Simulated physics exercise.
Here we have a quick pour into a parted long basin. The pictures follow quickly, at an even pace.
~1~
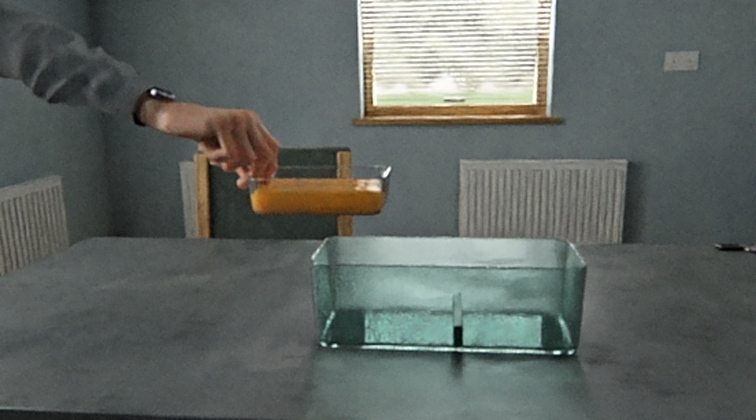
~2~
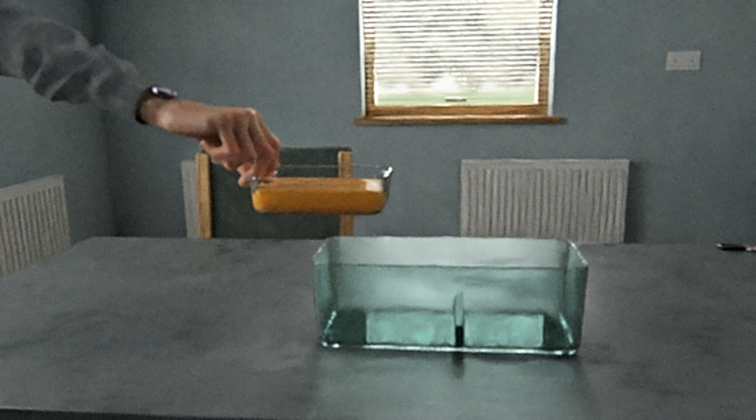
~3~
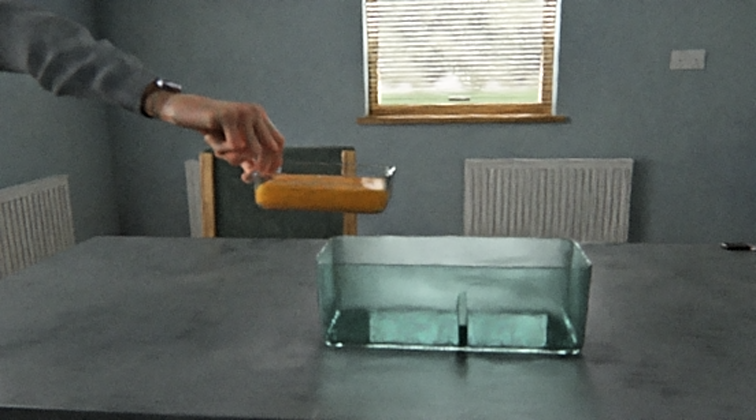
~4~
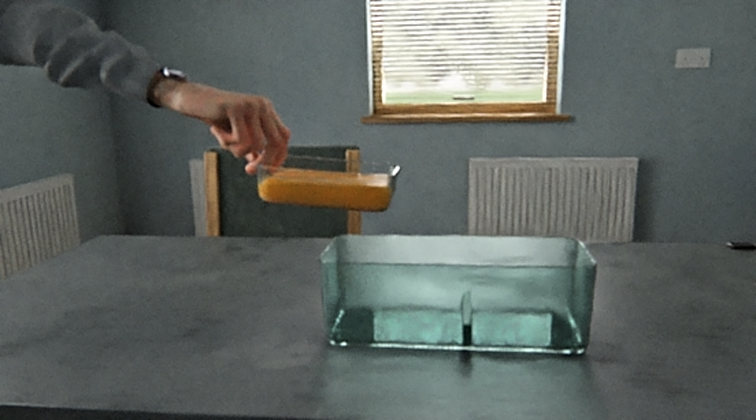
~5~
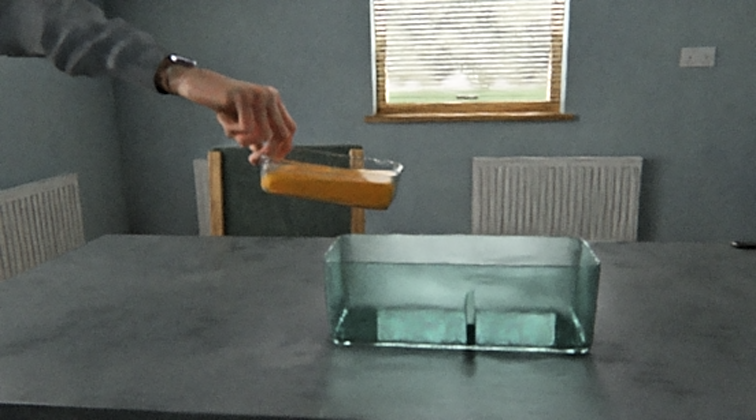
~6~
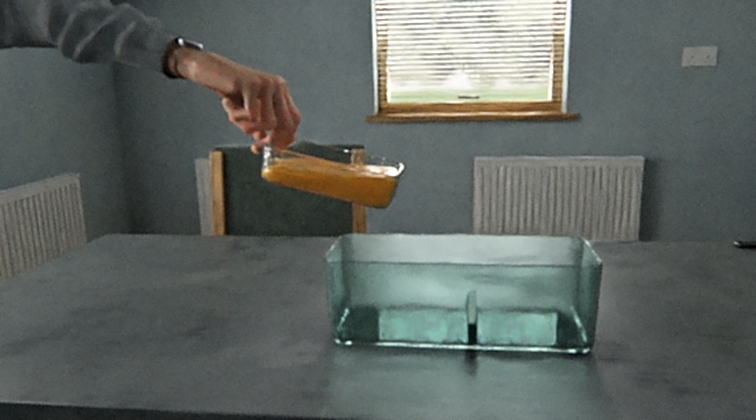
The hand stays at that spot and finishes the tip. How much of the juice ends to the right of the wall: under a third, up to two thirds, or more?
In the end between a third and two thirds is right of the wall.
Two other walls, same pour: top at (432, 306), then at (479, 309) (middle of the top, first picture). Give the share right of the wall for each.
Roughly 70 per cent, and 15 per cent.
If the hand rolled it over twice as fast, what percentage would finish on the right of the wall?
It comes to 50 per cent or so.
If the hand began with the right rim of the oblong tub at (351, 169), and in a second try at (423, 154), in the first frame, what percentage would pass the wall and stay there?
In turn 10 and 75 in a hundred.
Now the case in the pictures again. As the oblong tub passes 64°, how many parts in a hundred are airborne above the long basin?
Some 55 per cent.
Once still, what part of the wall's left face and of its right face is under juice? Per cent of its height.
The left part 30 per cent, the right part 40.
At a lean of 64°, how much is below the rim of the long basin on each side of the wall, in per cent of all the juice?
Near 20 on the left, 5 on the right.
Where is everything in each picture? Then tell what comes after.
In the first picture, it leans 0°; its right rim is at (387, 174); the juice meets the walls at (262, 186) and (385, 185); the long basin's rim runs from (319, 251) to (577, 254); the wall's top is at (457, 309).
In the second picture, it leans 1°; its right rim is at (388, 174); the juice meets the walls at (263, 185) and (386, 185).
In the third picture, it leans 2°; its right rim is at (391, 174); the juice meets the walls at (266, 182) and (389, 183).
In the fourth picture, it leans 5°; its right rim is at (395, 173); the juice meets the walls at (270, 176) and (393, 181).
In the fifth picture, it leans 9°; its right rim is at (399, 172); the juice meets the walls at (274, 170) and (396, 177).
In the sixth picture, it leans 13°; its right rim is at (400, 172); the juice meets the walls at (274, 163) and (398, 172).
A moment on, the oblong tub is tipped part way and 22 per cent is still to pour, 19 is left of the wall and 6 right of it.
Next, the oblong tub is tipped on its side and 4 per cent is still to pour, 30 is left of the wall and 50 right of it.
Then the oblong tub is tipped on its side and 0 per cent is still to pour, 41 is left of the wall and 50 right of it.
Later the oblong tub is tipped on its side and 0 per cent is still to pour, 42 is left of the wall and 50 right of it.
In the end 42 per cent lies left of the wall, 50 right of it and 8 outside.
